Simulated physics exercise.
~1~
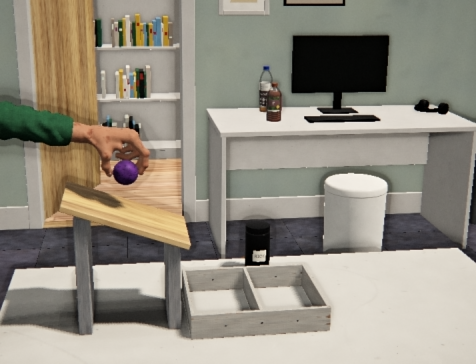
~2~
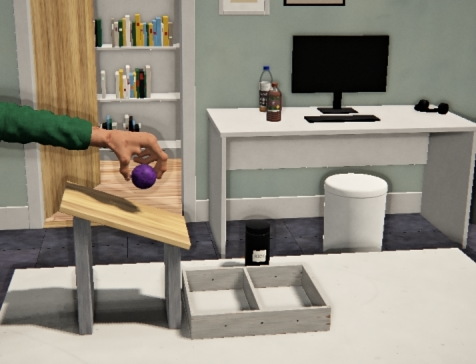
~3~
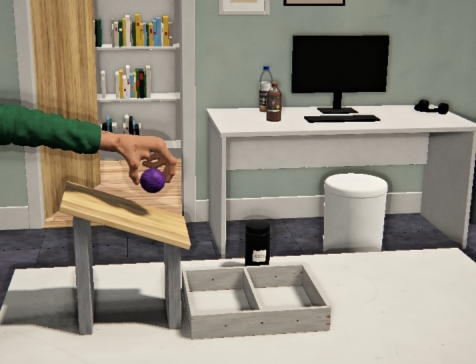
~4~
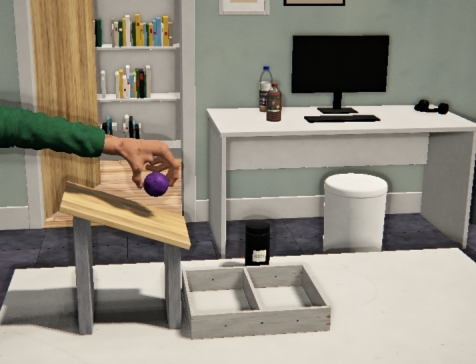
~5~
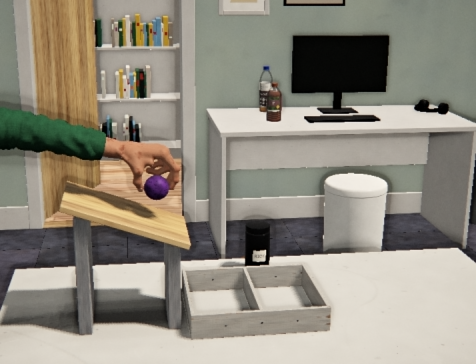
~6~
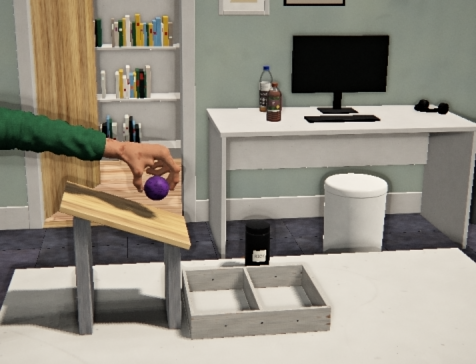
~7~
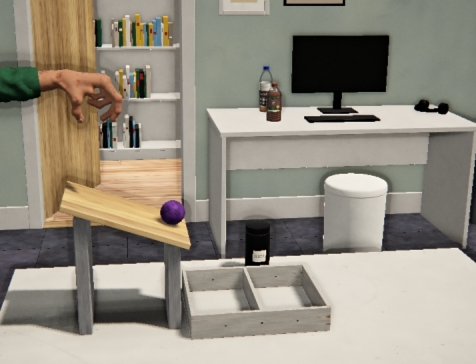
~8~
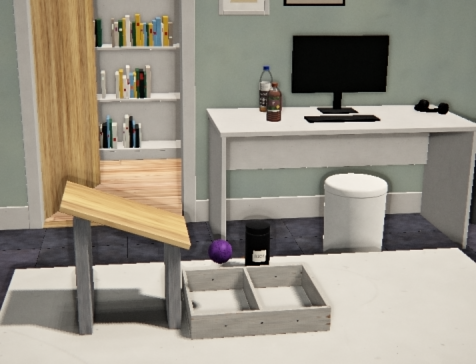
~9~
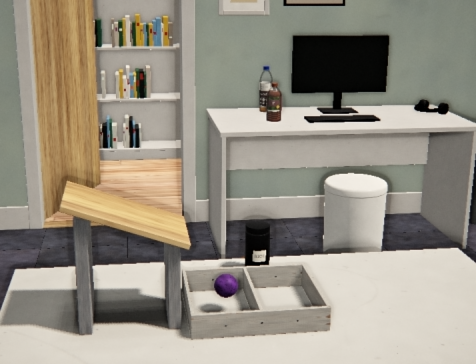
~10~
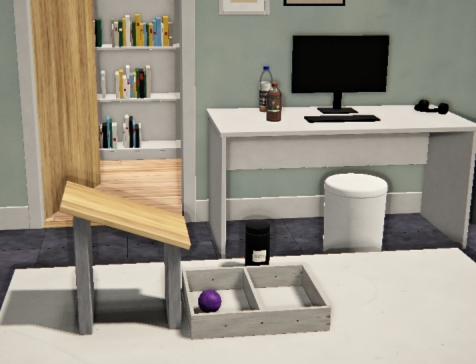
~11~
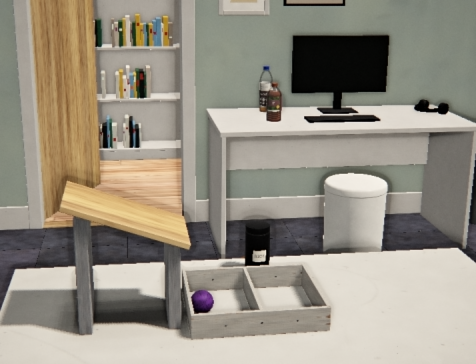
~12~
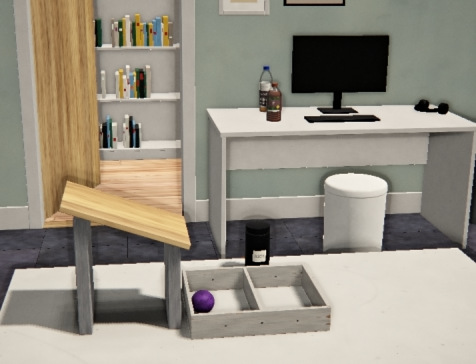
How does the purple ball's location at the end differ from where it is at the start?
At the start the purple ball is held by a hand above the sloping board, but at the end it rests lower down and farther right, in the left compartment of the tray.
